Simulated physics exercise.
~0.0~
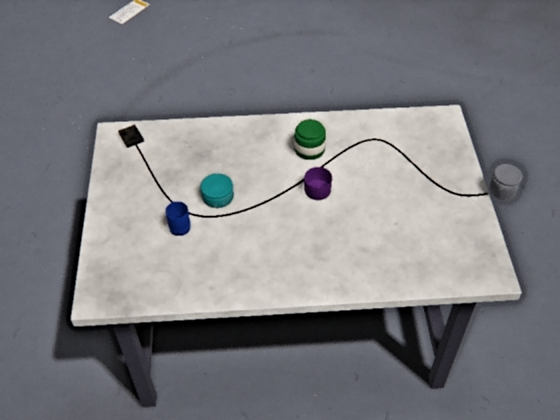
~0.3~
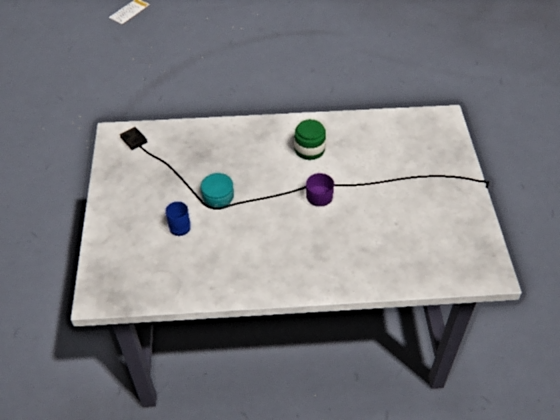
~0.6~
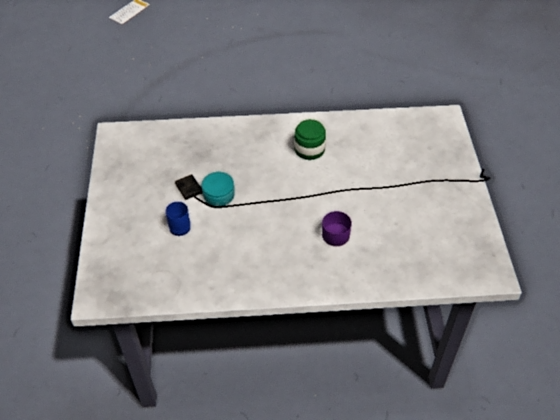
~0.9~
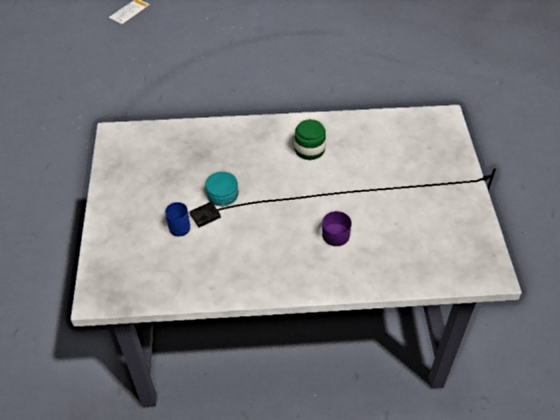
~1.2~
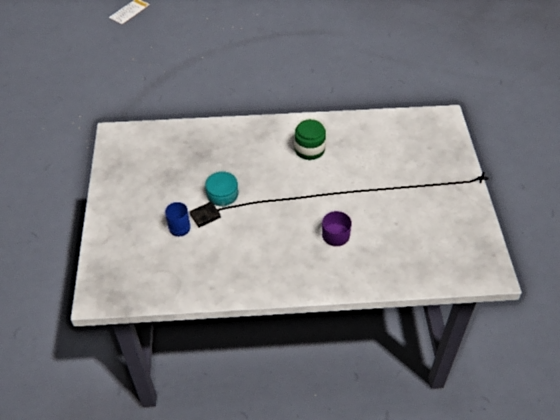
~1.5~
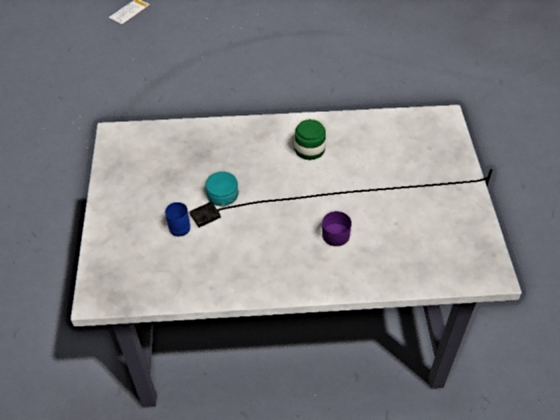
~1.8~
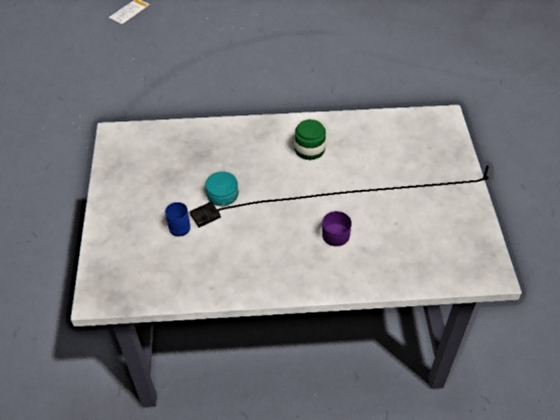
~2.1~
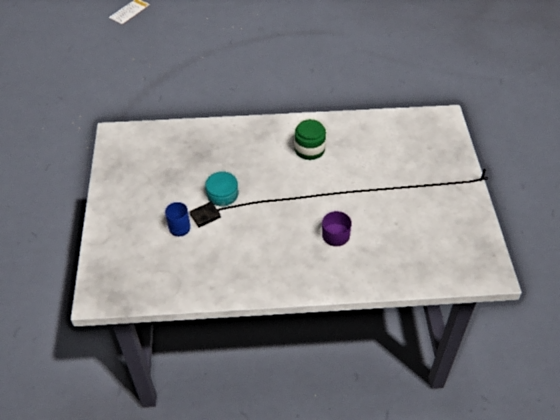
On a pale tabletop, a grey cylinder drops off the right edge, its cable dragging a black device and shifting a purple cup.
